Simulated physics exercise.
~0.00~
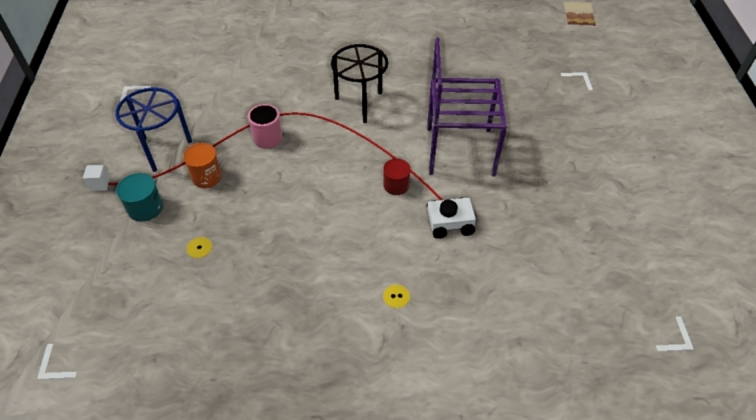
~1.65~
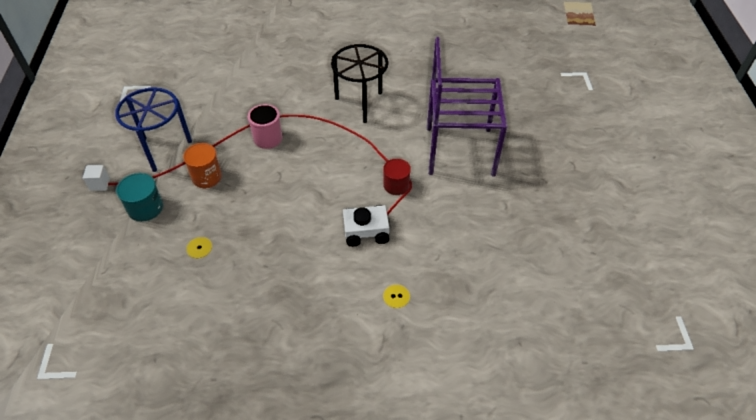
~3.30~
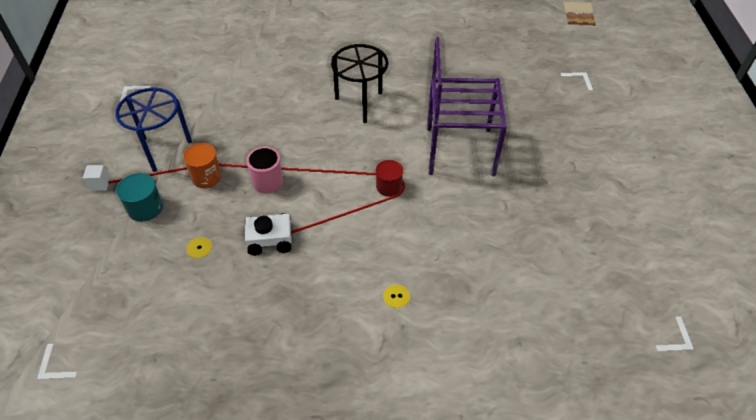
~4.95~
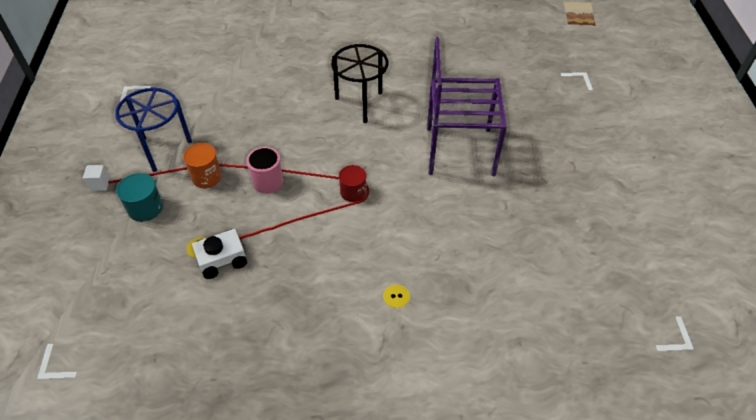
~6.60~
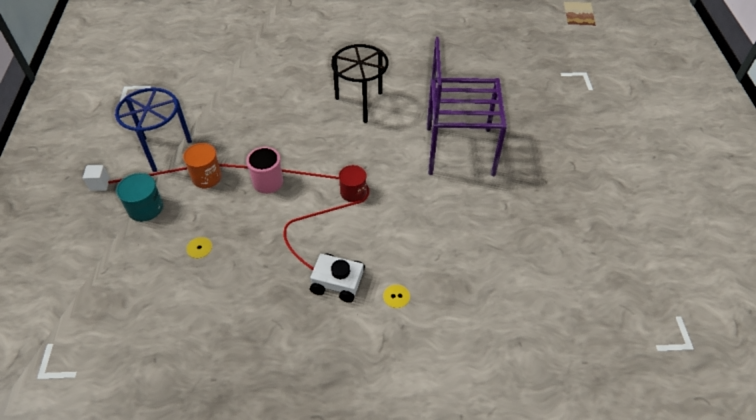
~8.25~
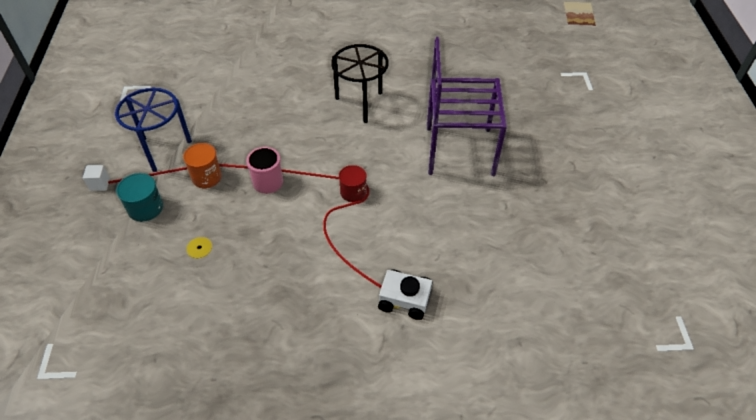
A small white cart trailing a red cord rolled left past stools, a purple chair and several pots, and the cord dragged the pink pot down and the red bin left before the cart turned back right and stopped over a yellow mark.
